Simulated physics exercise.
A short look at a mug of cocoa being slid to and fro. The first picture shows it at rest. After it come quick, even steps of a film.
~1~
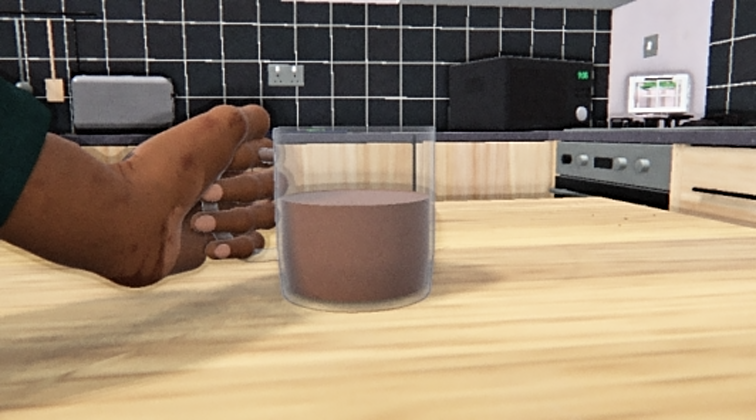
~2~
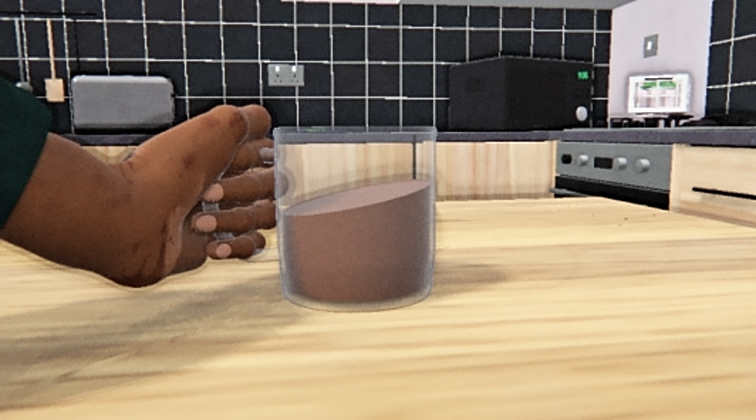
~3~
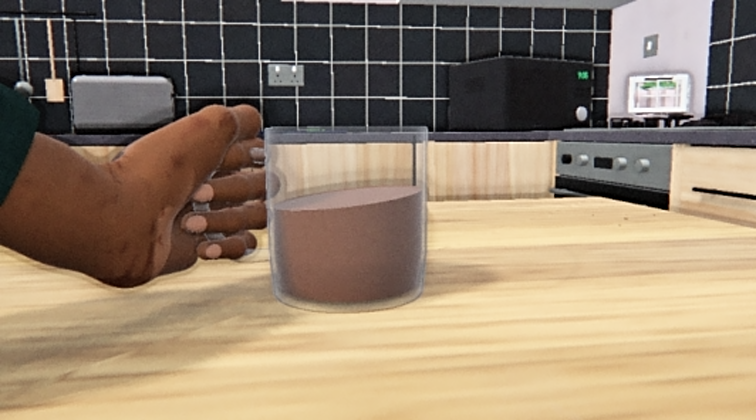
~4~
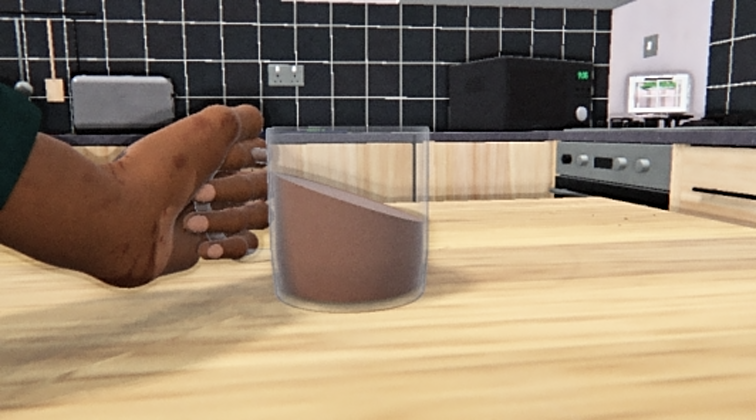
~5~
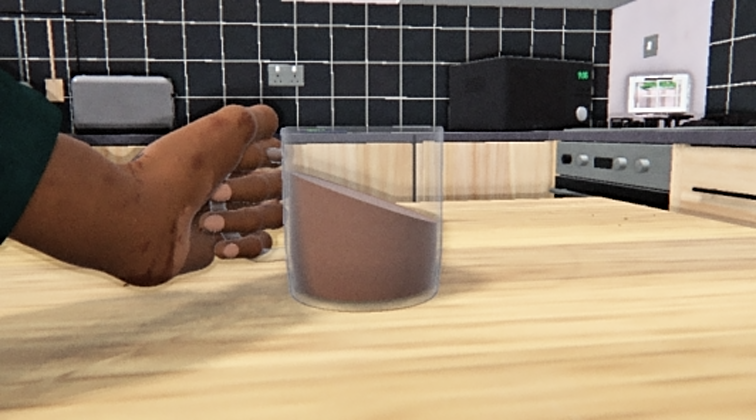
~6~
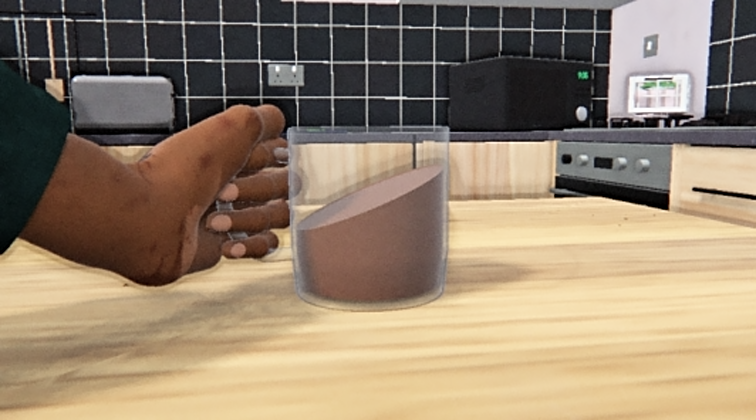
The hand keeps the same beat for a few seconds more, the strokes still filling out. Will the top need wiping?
At that beat the mug slops over.
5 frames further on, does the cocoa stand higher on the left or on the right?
To the right.
Soon after, the highest wave so far goes over the rim.
In the end, the highest wave so far goes over the rim; some is on the top.
